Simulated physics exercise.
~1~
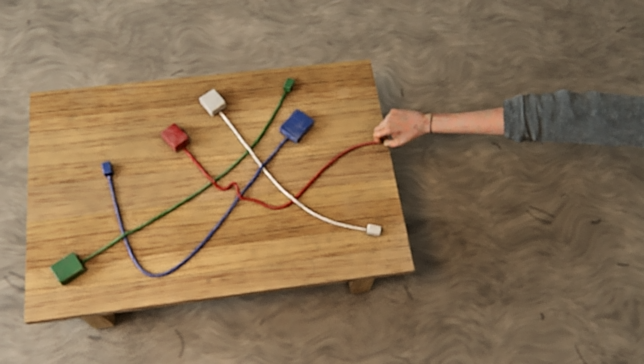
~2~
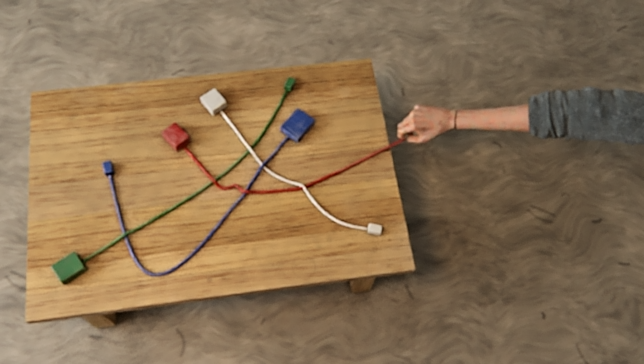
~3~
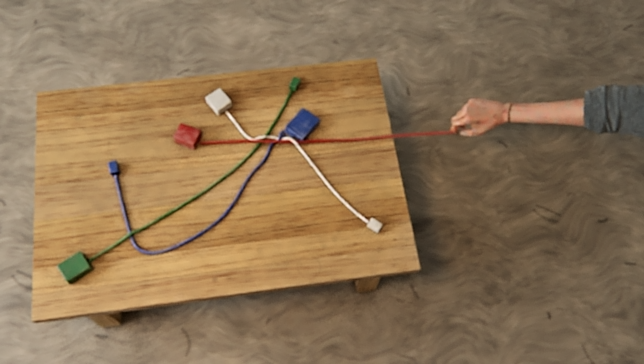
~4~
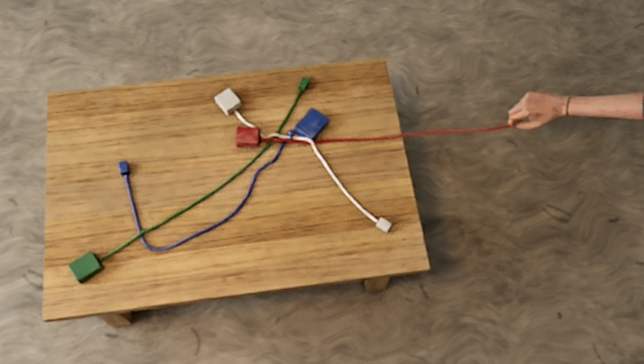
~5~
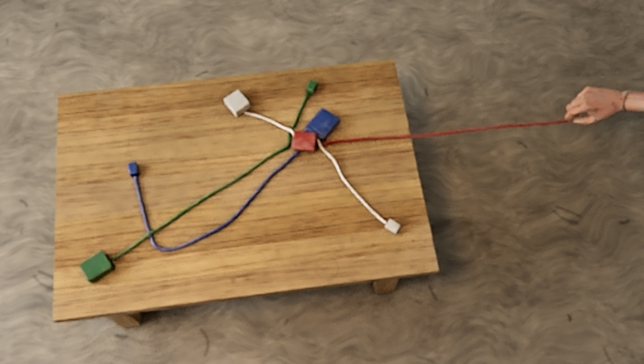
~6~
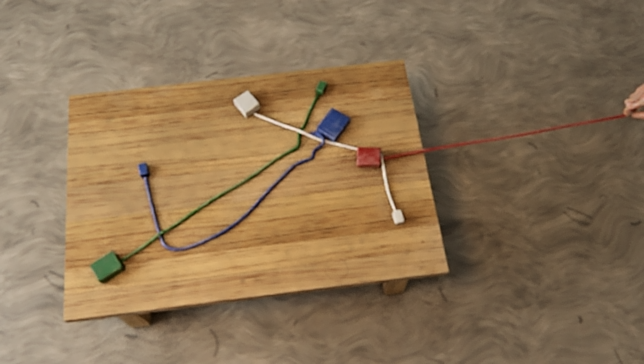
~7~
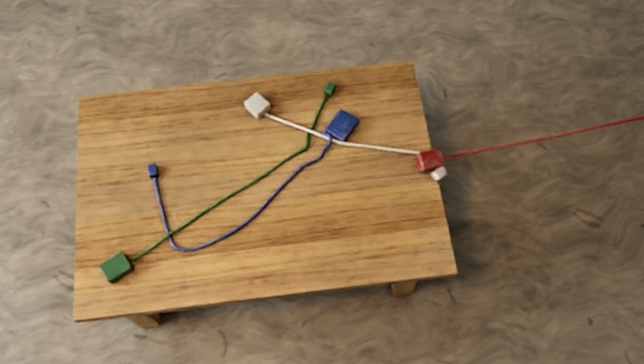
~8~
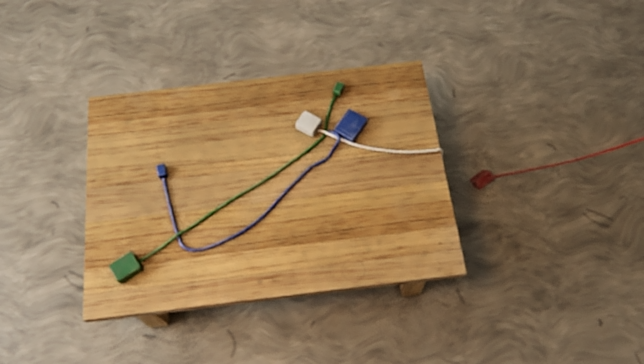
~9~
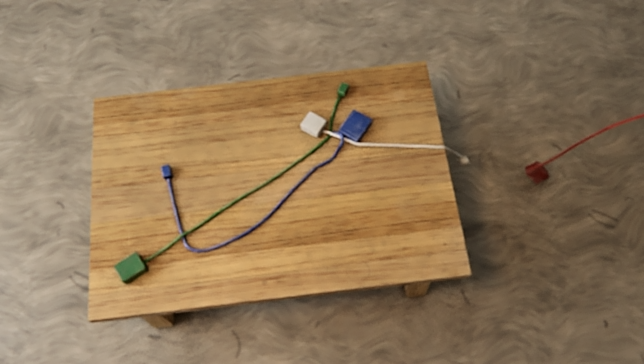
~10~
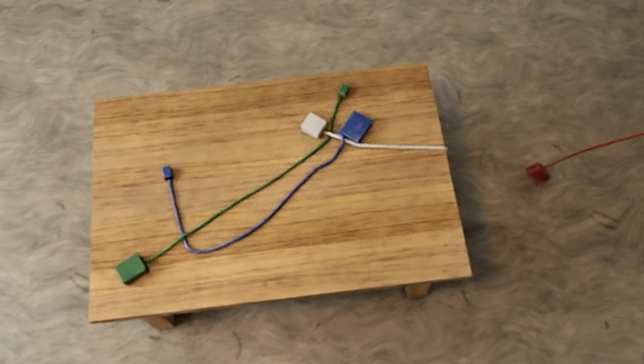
On a wooden table, a hand pulls the red lead off rightwards, dragging the white one partly over the edge.
